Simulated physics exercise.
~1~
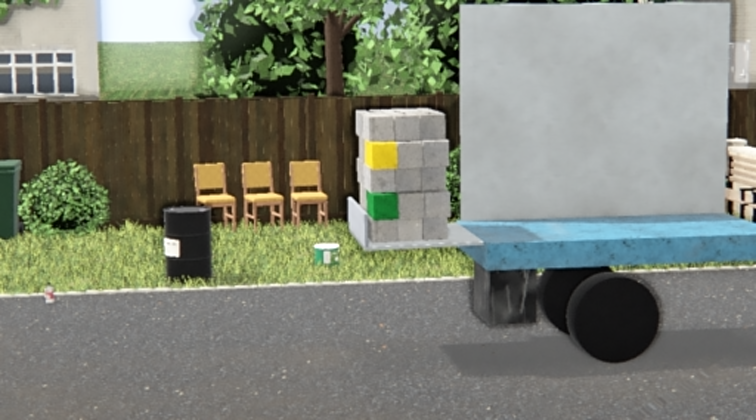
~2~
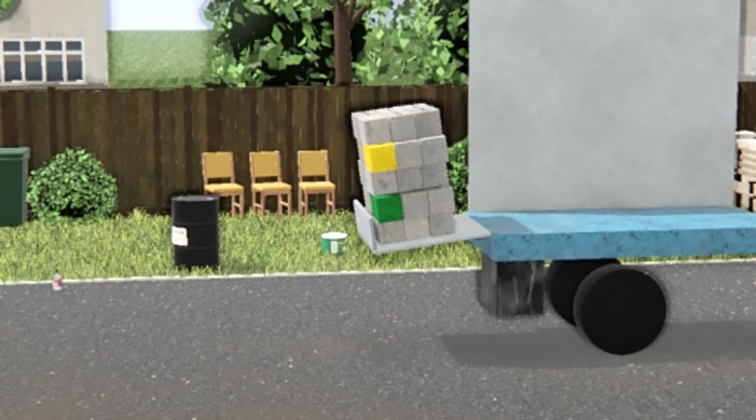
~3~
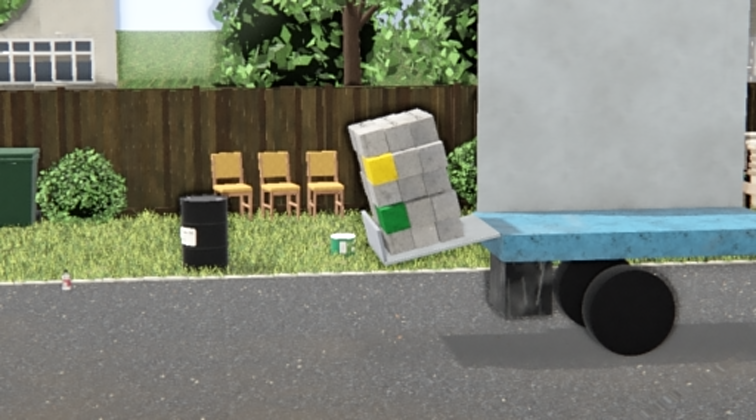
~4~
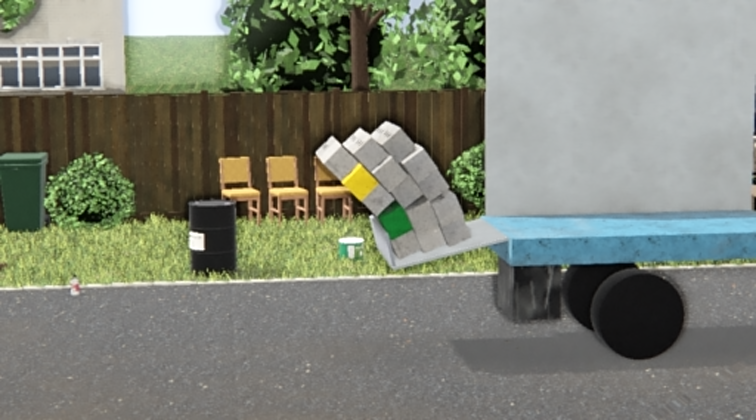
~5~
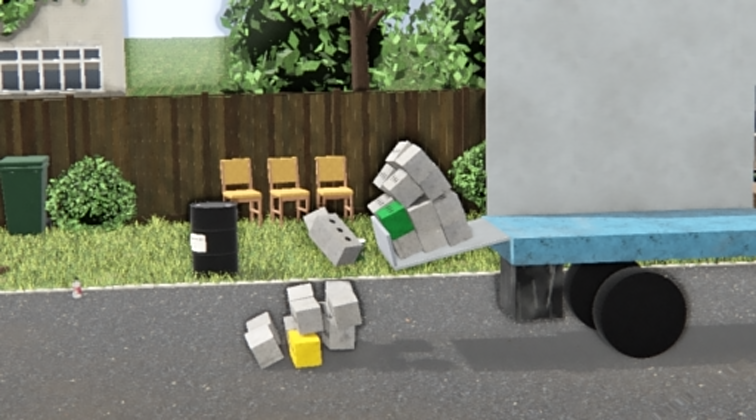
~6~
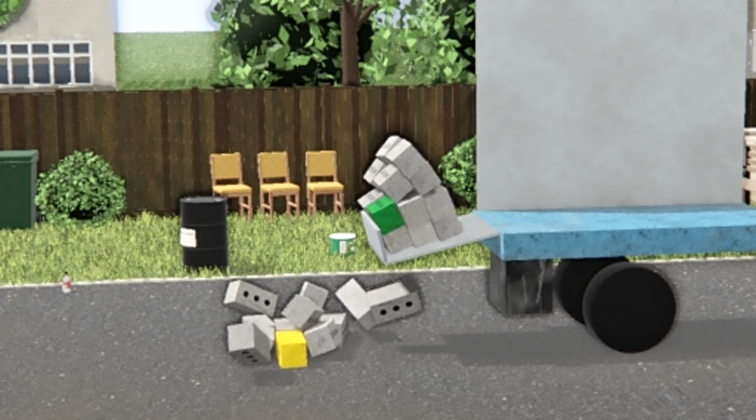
The lorry's tail lift tilts and some blocks, including the yellow one, tumble onto the road.
